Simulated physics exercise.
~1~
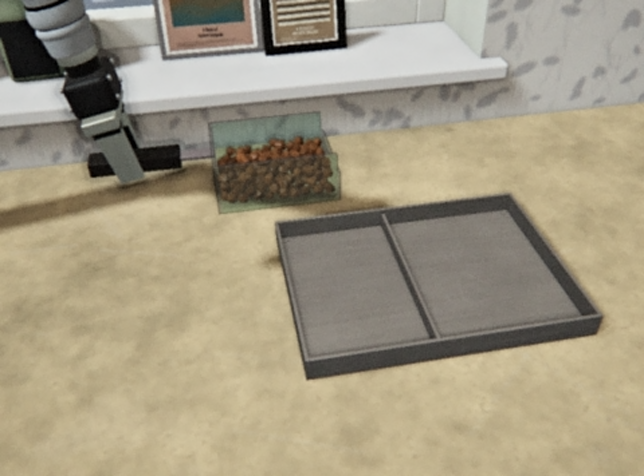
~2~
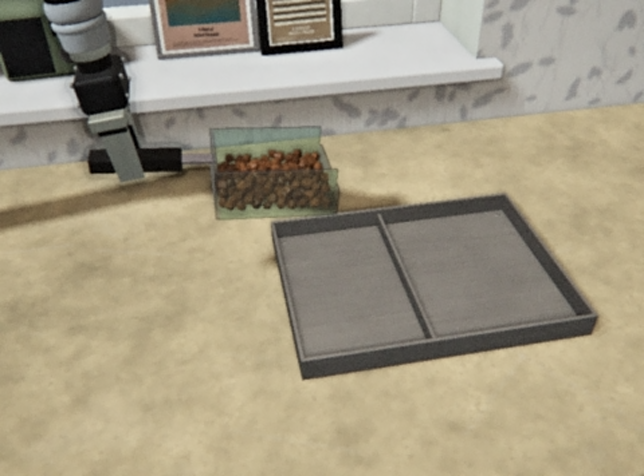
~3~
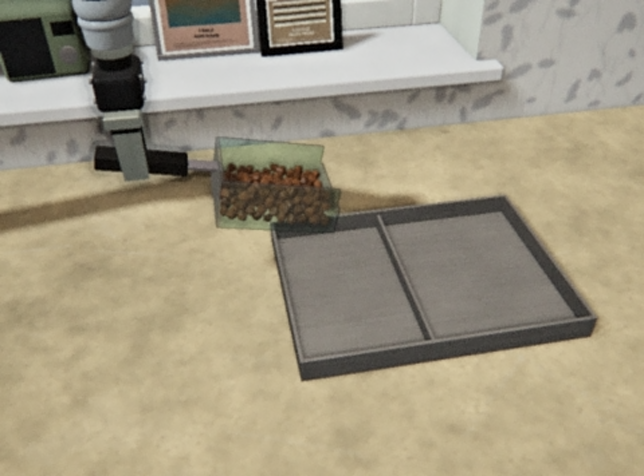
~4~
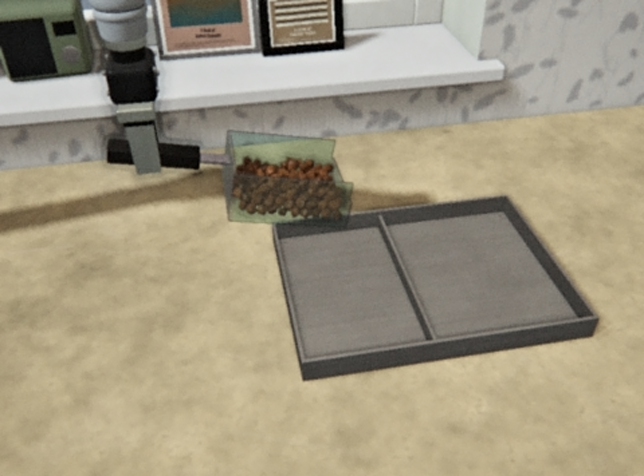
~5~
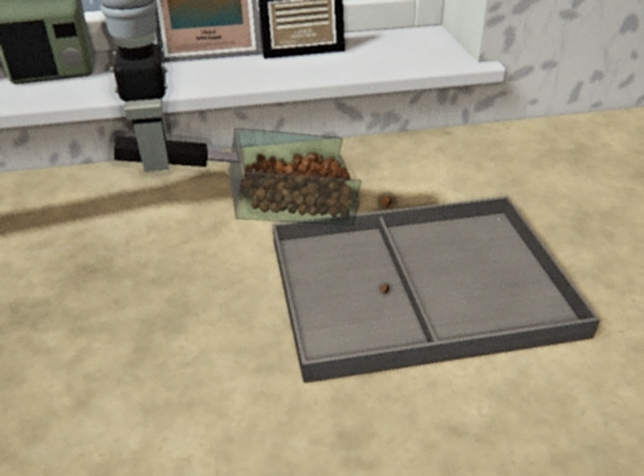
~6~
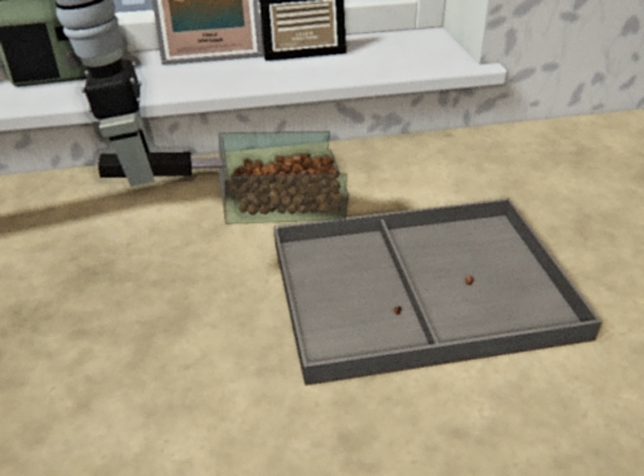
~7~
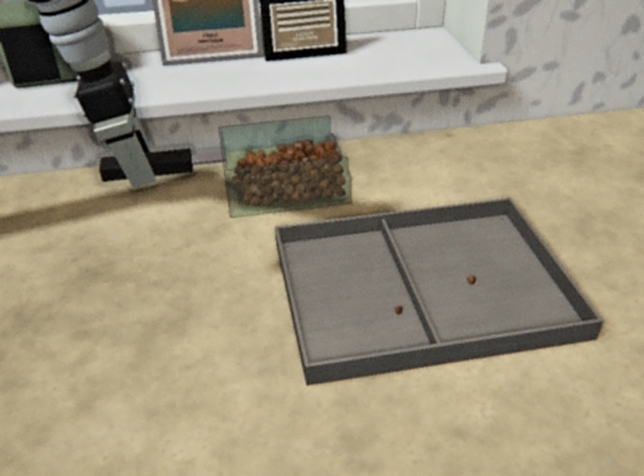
The clip shows a robot arm moving a clear box of brown pellets beside a divided gray tray, tilting it slightly so that two pellets drop out, then drawing it back and levelling it, leaving one pellet in each tray section and nearly all still in the box.
